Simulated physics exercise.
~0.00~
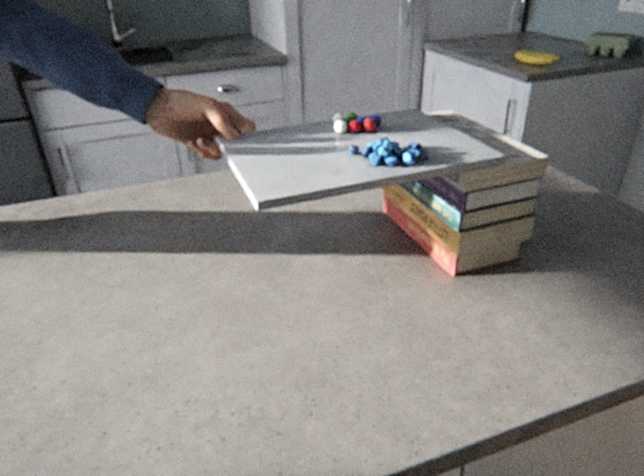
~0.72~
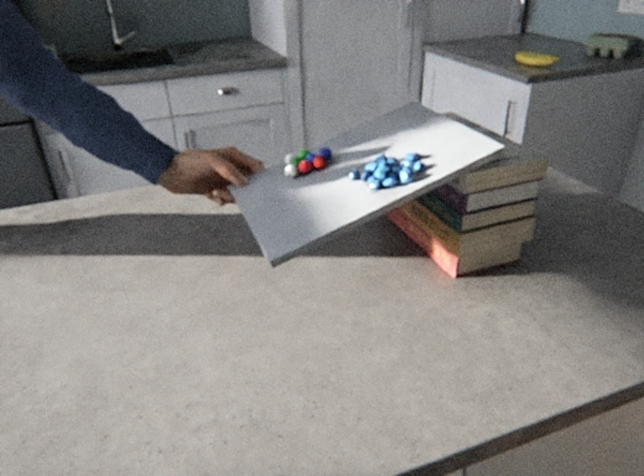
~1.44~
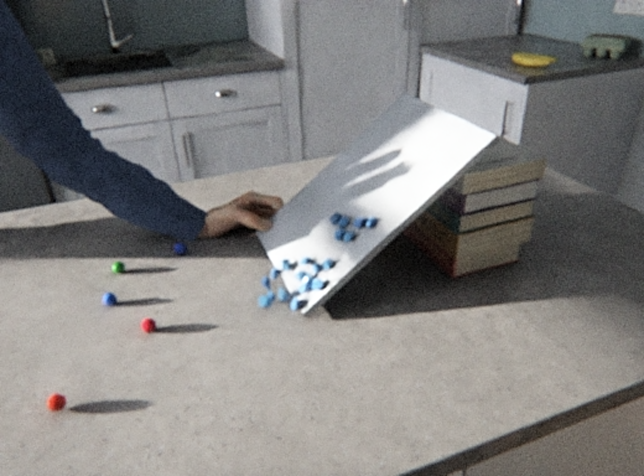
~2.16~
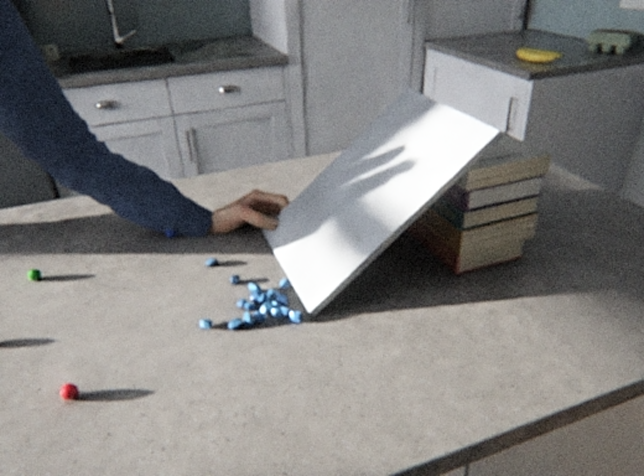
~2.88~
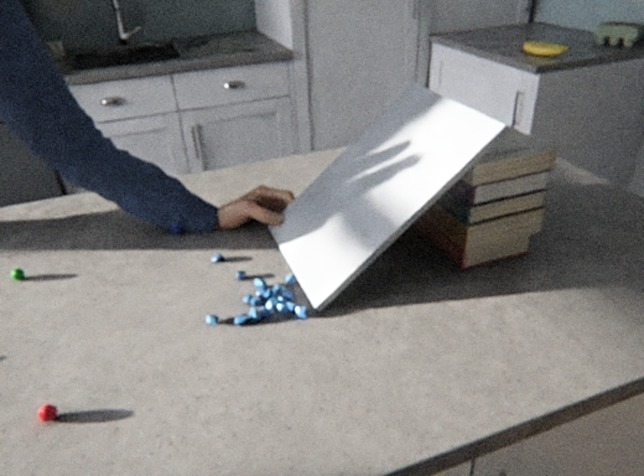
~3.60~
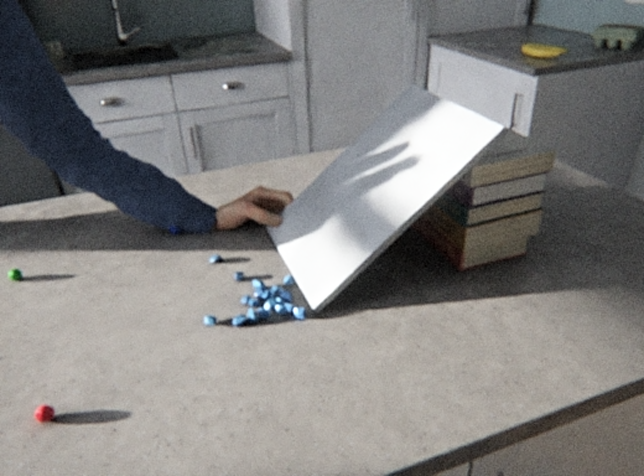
The clip shows a hand lowering one end of a white board propped on stacked books until it rests on the counter. Colourful balls roll far left, some leaving view, while small blue pieces slide down and settle in a loose cluster near the board's foot.
